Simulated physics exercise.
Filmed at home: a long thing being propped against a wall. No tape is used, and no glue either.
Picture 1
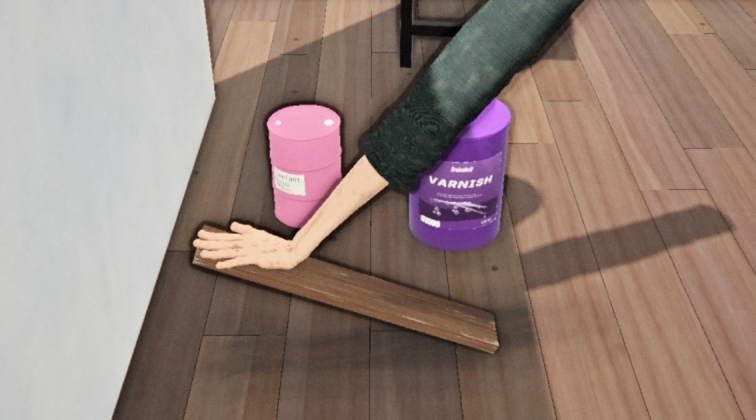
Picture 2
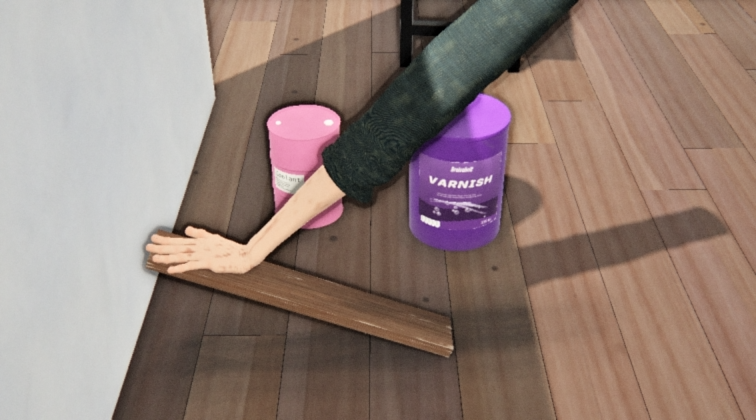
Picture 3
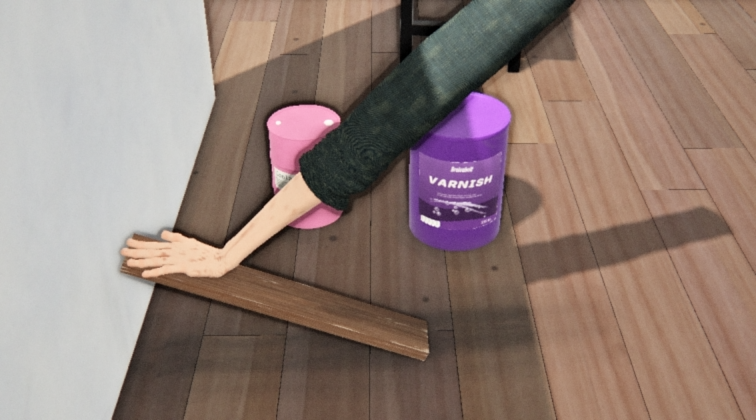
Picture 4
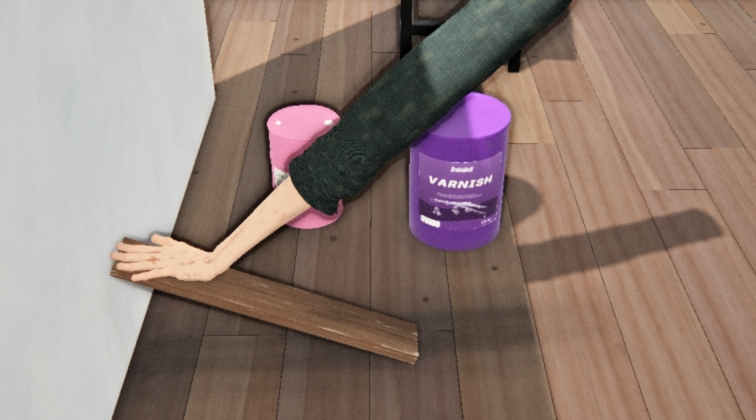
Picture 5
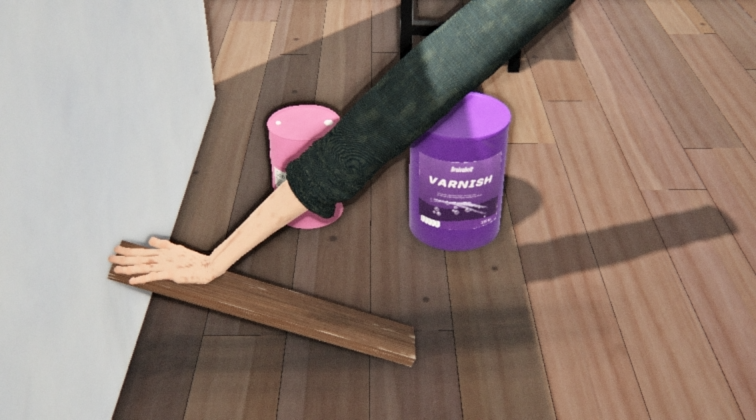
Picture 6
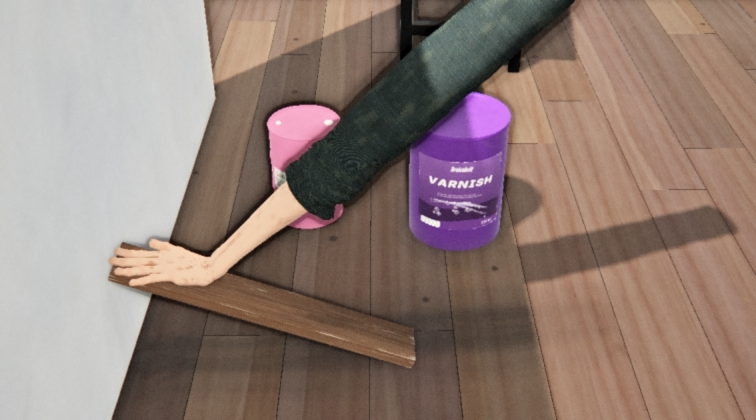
The video shows a hand pushing a brown wooden plank leftward across a wood floor to a pale wall, near a pink container and a purple varnish container, then keeping its palm on the plank, which rests there nearly still.
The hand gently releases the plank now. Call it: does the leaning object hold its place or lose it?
It loses its place.
Then, 0.30 s on from there, brown plank 17° lower than it was left near (281, 339).
Then, 0.40 s on from there, brown plank 21° lower than it was left near (282, 343).
In the end, moved from the start, brown plank; the other 2 unmoved. At the end, from the last picture's camera, brown plank near (283, 349). The plank slips out.
